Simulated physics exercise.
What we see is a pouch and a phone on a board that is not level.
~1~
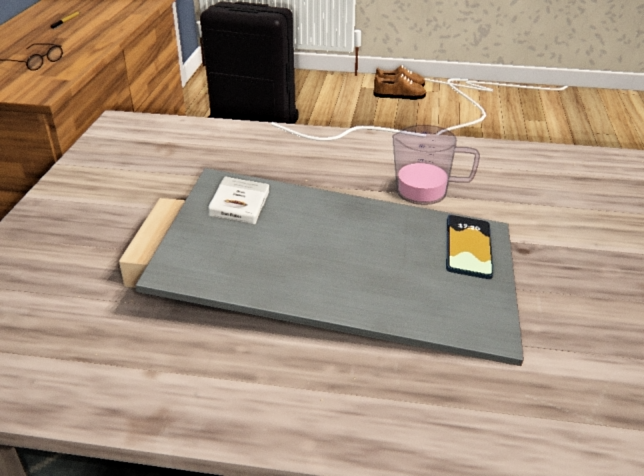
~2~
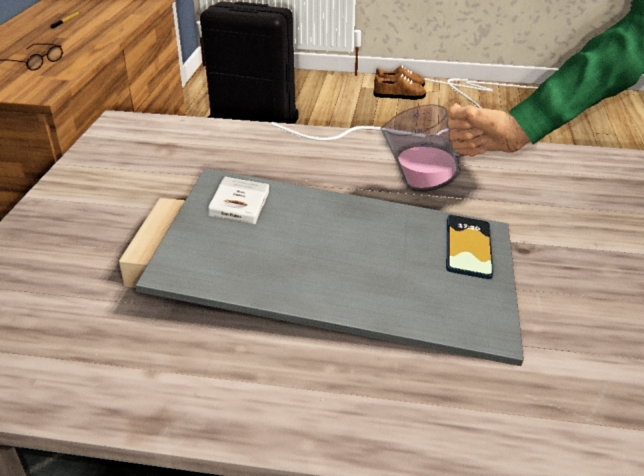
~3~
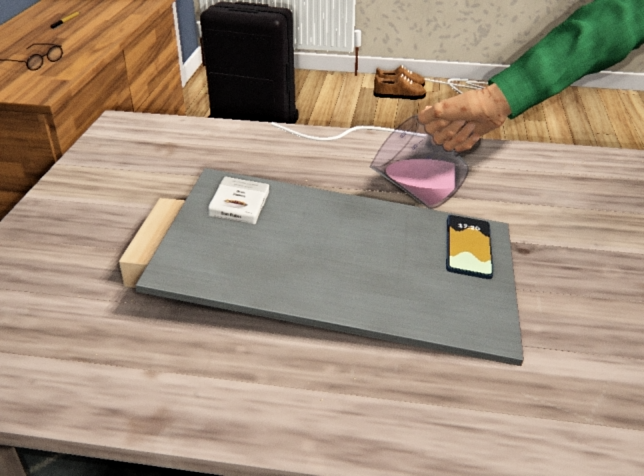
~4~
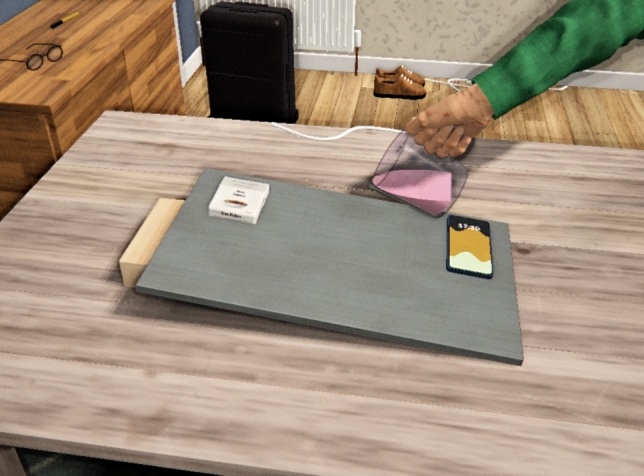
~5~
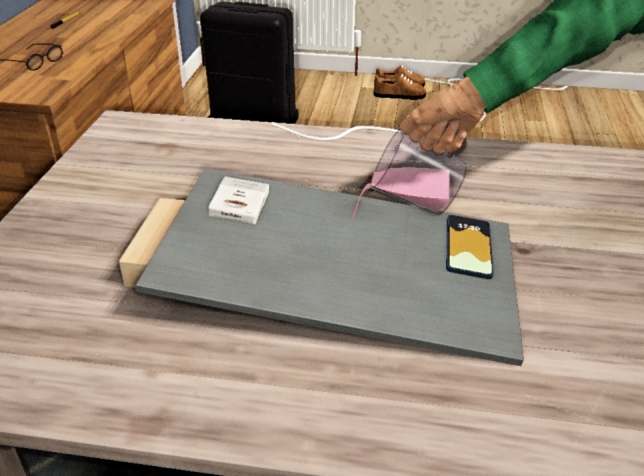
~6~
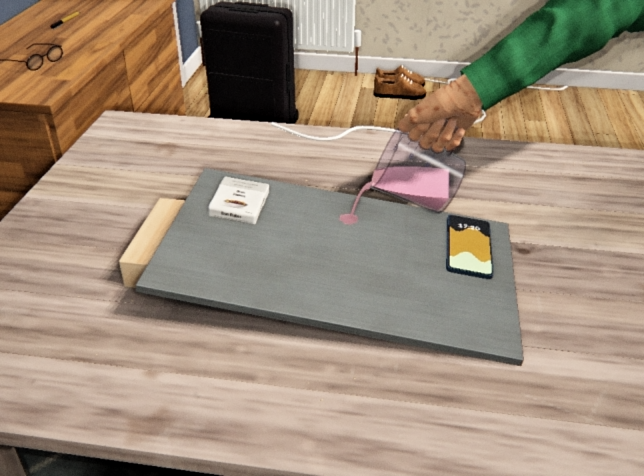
A green-sleeved arm lifting and tilting a measuring jug, pouring pink liquid onto a sloping grey board between a pouch and phone.
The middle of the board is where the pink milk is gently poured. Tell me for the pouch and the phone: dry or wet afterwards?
Pouch: Dry, phone: Wet.
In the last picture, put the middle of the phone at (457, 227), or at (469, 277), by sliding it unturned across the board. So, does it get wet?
Where first placed it is touched, where next placed it is touched.
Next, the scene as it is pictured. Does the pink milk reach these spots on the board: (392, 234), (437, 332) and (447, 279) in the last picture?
Spot by spot: Touched, then missed, then touched.
Next, it runs down to the right; the pouch is clear of it; the phone is clear of it.
After that, it runs down to the right and off the end; the pouch is clear of it; the phone is in it.
Finally, it runs down to the right and off the end; the pouch is clear of it; the phone is in it.
